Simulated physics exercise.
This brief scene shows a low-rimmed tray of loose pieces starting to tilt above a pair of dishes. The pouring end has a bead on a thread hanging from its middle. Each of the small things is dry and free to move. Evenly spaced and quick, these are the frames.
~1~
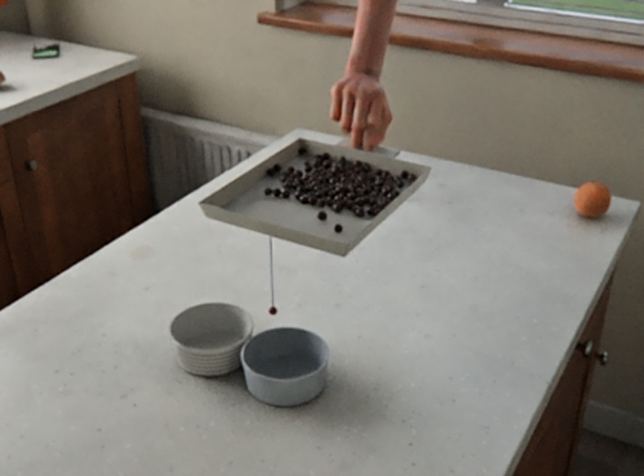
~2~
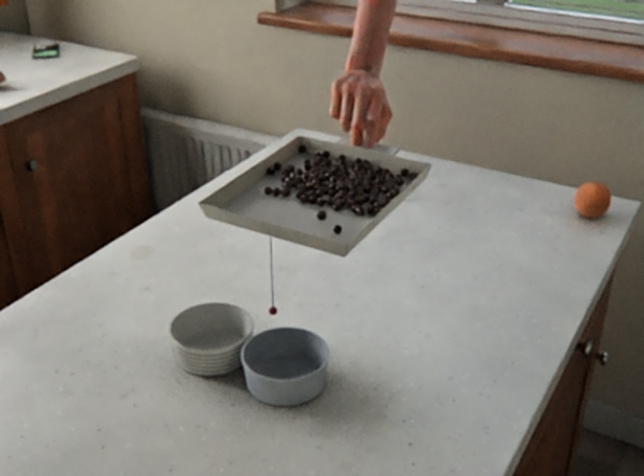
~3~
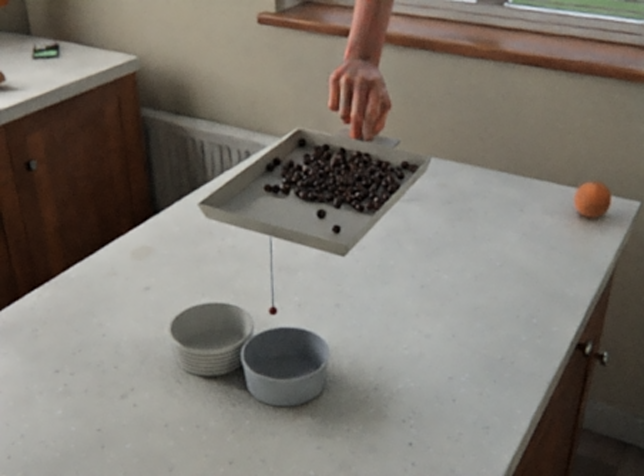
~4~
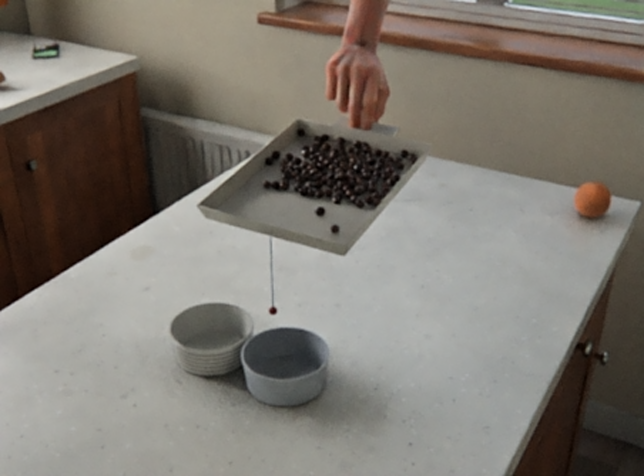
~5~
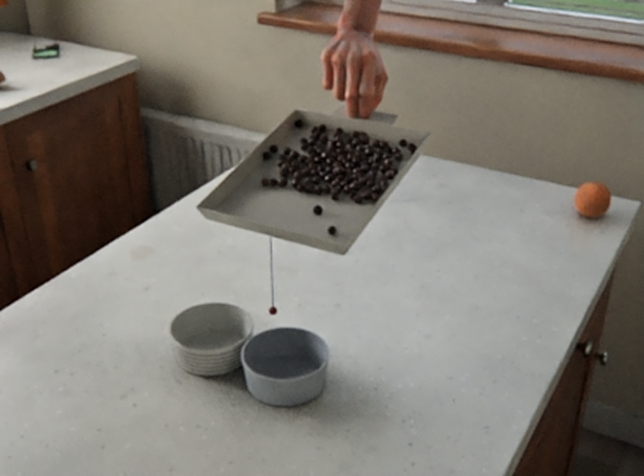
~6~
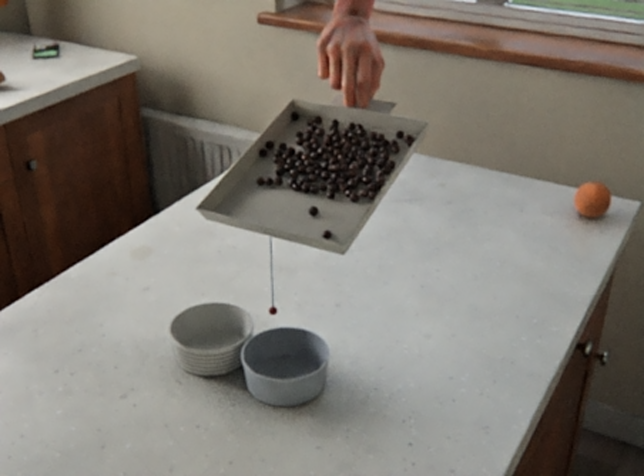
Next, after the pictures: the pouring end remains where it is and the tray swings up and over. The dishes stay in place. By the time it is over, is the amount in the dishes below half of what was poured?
So the dishes get the majority of the load, I reckon.
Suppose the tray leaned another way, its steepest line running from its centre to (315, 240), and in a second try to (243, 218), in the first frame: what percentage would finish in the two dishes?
In turn some 30 and 50 per cent.
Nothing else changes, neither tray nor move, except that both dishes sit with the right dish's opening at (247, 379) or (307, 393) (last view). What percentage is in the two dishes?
It comes to roughly 20 per cent in one try and roughly 40 per cent in the next.
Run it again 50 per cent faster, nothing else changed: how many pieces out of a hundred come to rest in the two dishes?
It would be close to 70 per cent.
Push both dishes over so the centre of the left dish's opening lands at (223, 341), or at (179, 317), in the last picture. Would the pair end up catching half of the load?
Taking the tries in order: A major share, followed by a major share.
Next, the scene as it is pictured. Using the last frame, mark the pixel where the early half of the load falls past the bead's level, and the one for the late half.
First part (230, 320), rest (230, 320).
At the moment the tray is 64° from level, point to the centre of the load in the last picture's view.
Roughly at (263, 225).
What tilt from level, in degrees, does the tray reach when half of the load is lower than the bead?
Roughly 95 degrees of turn.
Soon after the last picture, tray tipped steeply; most on the tray; a stray few in the right dish; a small part in the left dish; a stray few outside both; a small part in the air.
A little later, tray tipped past a quarter turn; a stray few on the tray; about a quarter in the right dish; about a third in the left dish; a small part outside both; a small part in the air.
Later still, tray tipped past a quarter turn; about a third in the right dish; about half in the left dish; a small part outside both.
By the end, tray tipped past a quarter turn; about a third in the right dish; about half in the left dish; a small part outside both.
